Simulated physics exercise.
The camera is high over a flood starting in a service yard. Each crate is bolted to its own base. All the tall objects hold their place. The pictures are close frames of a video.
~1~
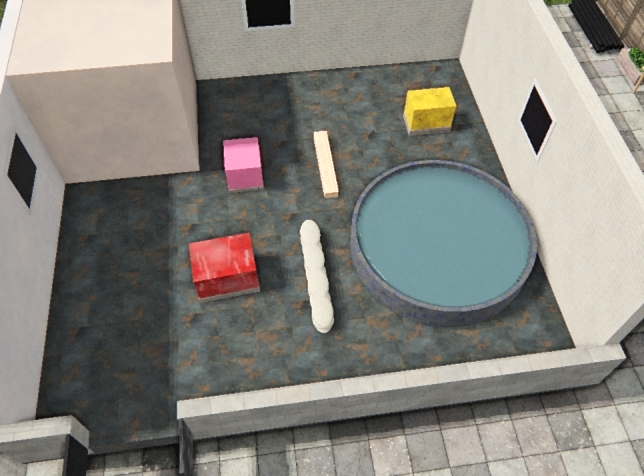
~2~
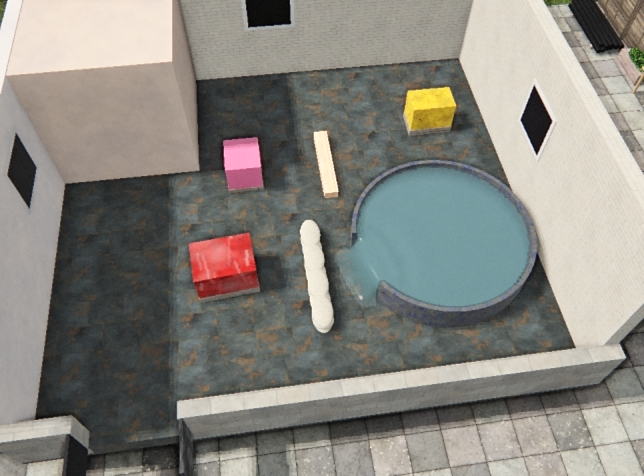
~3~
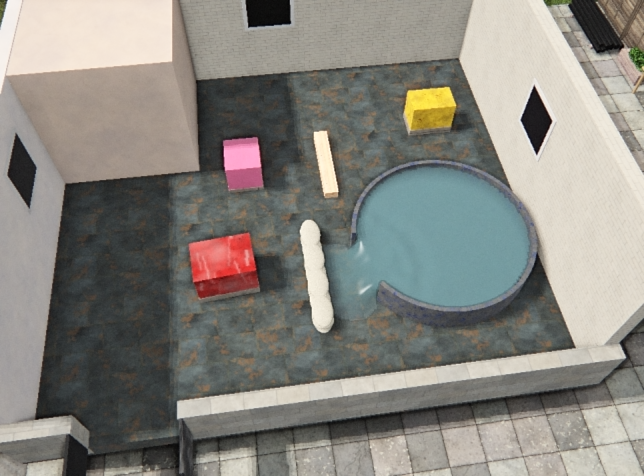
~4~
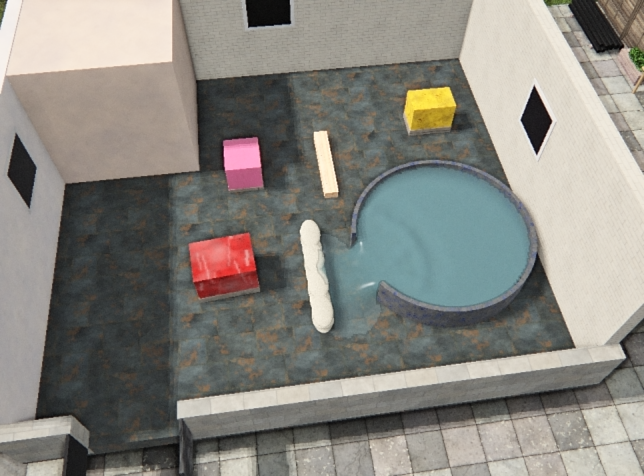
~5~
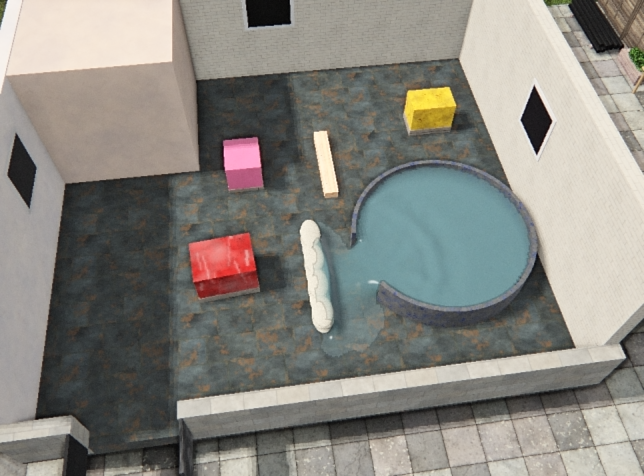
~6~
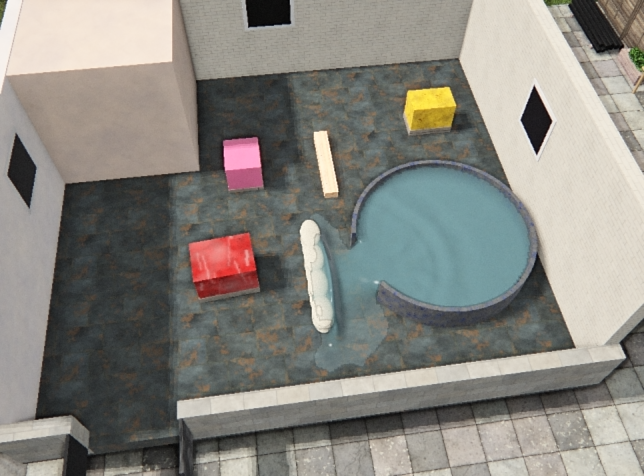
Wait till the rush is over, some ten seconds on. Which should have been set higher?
One by one: The red crate escapes dry; the yellow crate escapes dry; the pink crate escapes dry.
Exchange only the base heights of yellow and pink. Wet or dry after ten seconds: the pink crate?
One by one: The pink crate escapes it.
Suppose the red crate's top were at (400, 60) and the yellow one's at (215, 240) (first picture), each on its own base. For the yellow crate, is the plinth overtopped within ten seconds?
The yellow crate is safe.
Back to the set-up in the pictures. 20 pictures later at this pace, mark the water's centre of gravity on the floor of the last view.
Close to (411, 260).
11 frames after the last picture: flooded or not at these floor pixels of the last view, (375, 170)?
Answer: Awash.
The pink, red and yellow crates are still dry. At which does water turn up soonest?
I say the red-painted one.
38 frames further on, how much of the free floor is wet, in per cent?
Roughly 70 per cent.
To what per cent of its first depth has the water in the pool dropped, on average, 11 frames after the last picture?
I make it 76 per cent.
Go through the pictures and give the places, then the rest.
In the first picture, the pool at (443, 232) is whole and still.
In the second picture, the front is at (343, 250), out from the gap at (363, 270).
In the third picture, the front is at (323, 250), out from the gap at (363, 271).
In the fourth picture, the front is at (336, 331), out from the gap at (363, 271).
In the fifth picture, water pours out at (363, 271) and has run to (332, 349).
In the sixth picture, water pours out at (363, 271) and has run to (326, 361).
A moment on, water covers 10 % of the floor; the red crate not reached, the yellow crate not reached, the pink crate not reached.
Next, water covers 20 % of the floor; the red crate water round its plinth, the yellow crate not reached, the pink crate not reached.
Then, water covers 45 % of the floor; the red crate water round its plinth, the yellow crate water round its plinth, the pink crate water round its plinth.
Later, water covers 70 % of the floor; the red crate water round its plinth, the yellow crate water round its plinth, the pink crate water round its plinth.
In the end, water covers 95 % of the floor; the red crate stayed above the water, the yellow crate stayed above the water, the pink crate stayed above the water.
